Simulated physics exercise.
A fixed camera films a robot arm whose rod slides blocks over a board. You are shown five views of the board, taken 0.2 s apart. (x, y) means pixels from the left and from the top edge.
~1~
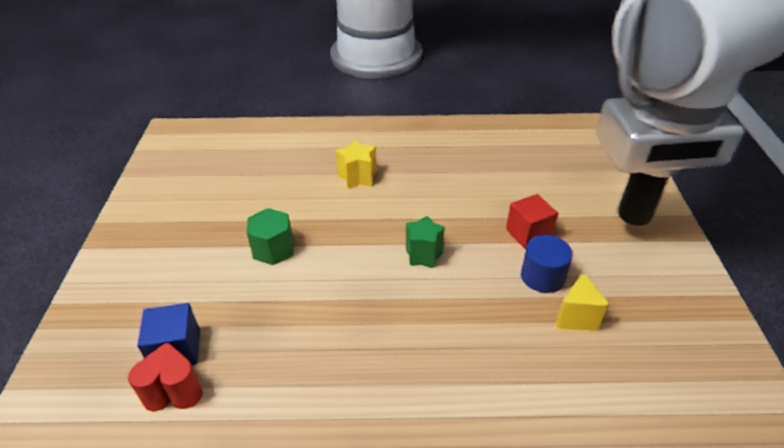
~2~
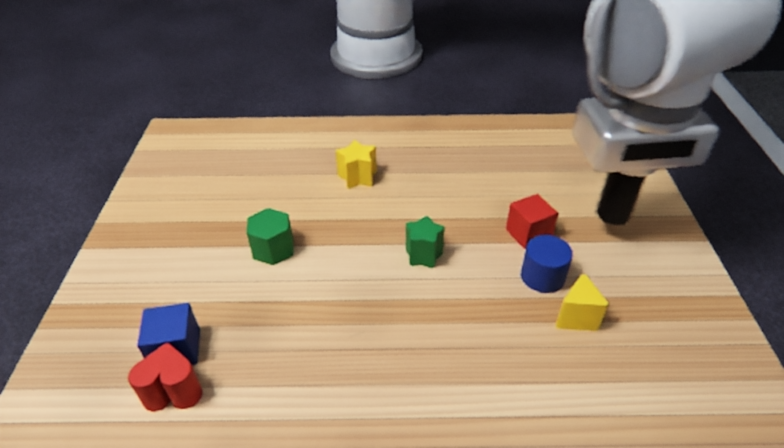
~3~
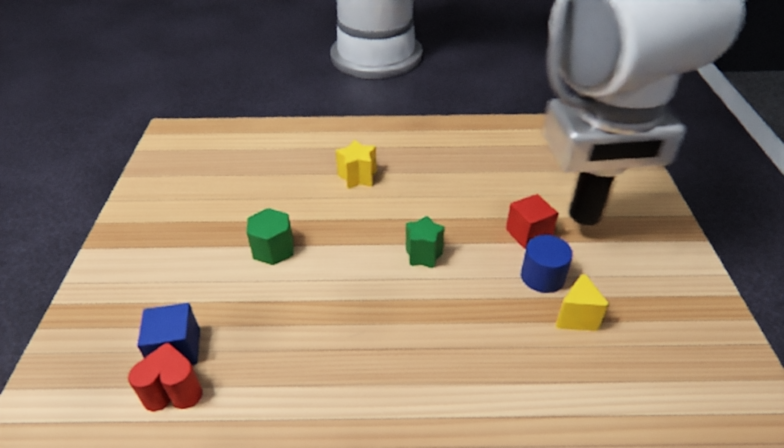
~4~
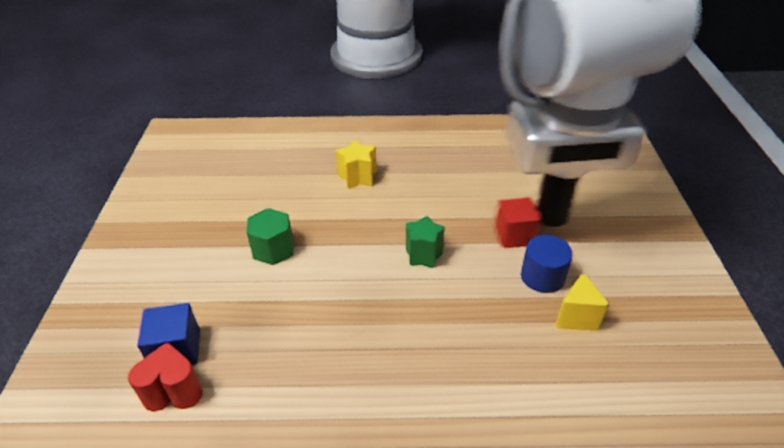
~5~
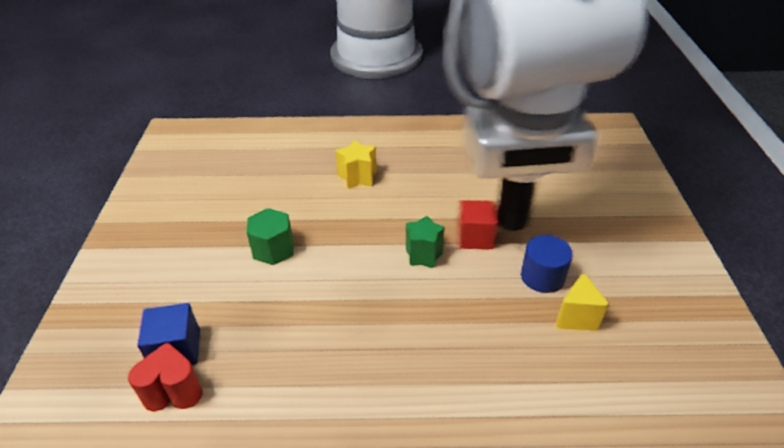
In the video, a robot arm with a black rod moves left across a wooden board of coloured blocks, meets the red cube and pushes it left, away from the blue cylinder and close to the green star.
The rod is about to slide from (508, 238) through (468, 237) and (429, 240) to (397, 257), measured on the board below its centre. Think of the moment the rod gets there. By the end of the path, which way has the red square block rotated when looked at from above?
Answer: Clockwise.
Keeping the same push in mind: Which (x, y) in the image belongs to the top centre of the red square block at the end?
I'd guess (374, 213).
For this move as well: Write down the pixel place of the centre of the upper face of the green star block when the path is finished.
The middle of its top is at (385, 254).
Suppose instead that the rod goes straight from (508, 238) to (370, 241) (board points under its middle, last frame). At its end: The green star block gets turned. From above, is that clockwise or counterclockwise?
From above, it looks like the green star block goes counterclockwise.
The first path, step by step. One third of the way, rod (469, 220); green star block (414, 232), turned 20° anticlockwise; red square block (436, 211).
Two thirds of the way, rod (430, 222); green star block (406, 235), turned 45° anticlockwise; red square block (396, 210).
At the end, rod (397, 240); green star block (385, 254), turned 90° anticlockwise; red square block (374, 213), turned 40° clockwise; blue disc not moved.
